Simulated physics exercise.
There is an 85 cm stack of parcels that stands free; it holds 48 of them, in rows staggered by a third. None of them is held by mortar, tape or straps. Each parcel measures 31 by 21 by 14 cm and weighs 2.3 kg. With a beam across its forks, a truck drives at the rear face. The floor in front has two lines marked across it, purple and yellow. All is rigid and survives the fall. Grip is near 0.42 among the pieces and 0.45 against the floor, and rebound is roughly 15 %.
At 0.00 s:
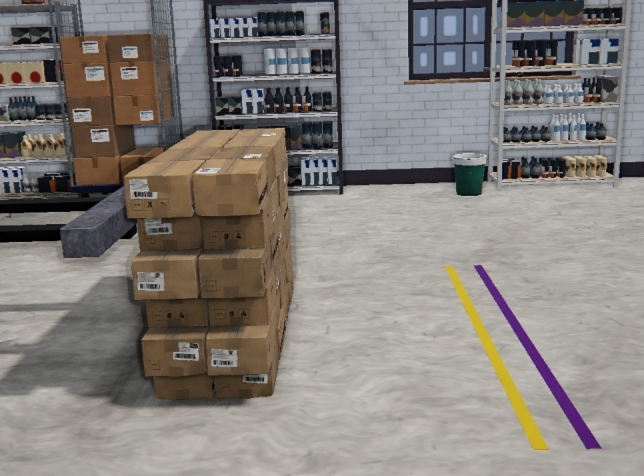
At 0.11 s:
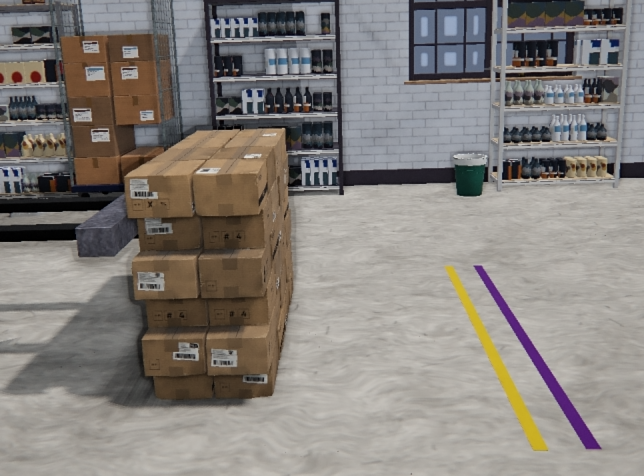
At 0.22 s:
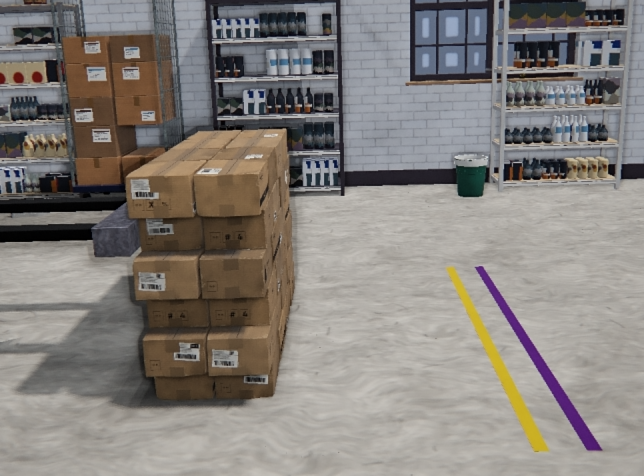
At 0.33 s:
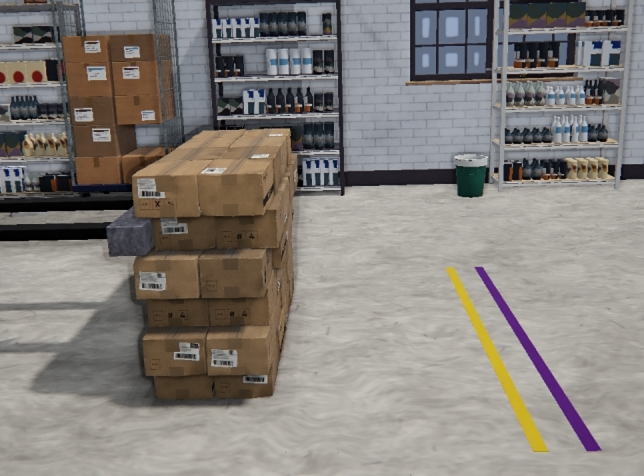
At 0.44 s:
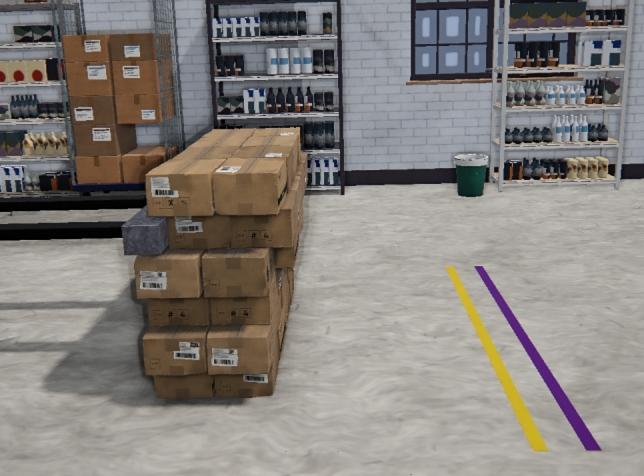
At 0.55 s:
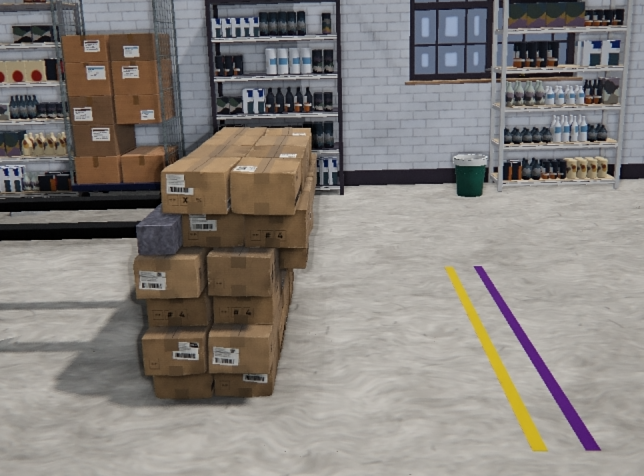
A tall stack of cardboard boxes stood on a warehouse floor as a grey beam slid in from behind on the left and pushed the upper layers rightward, while the lowest boxes barely shifted.
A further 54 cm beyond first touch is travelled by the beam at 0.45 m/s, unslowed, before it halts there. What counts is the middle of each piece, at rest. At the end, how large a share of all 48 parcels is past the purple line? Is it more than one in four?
No.
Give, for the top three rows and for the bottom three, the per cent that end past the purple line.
Top: 20%, bottom: 0%.
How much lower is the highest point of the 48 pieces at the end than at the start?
12 cm.
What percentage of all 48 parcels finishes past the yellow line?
That would be roughly 15 percent of them.
Around 0.90 s, none of the 48 parcels past the purple line, 35 disturbed.
Finally (2.5 s), 4 of the 48 parcels past the purple line. That is 8 per cent.
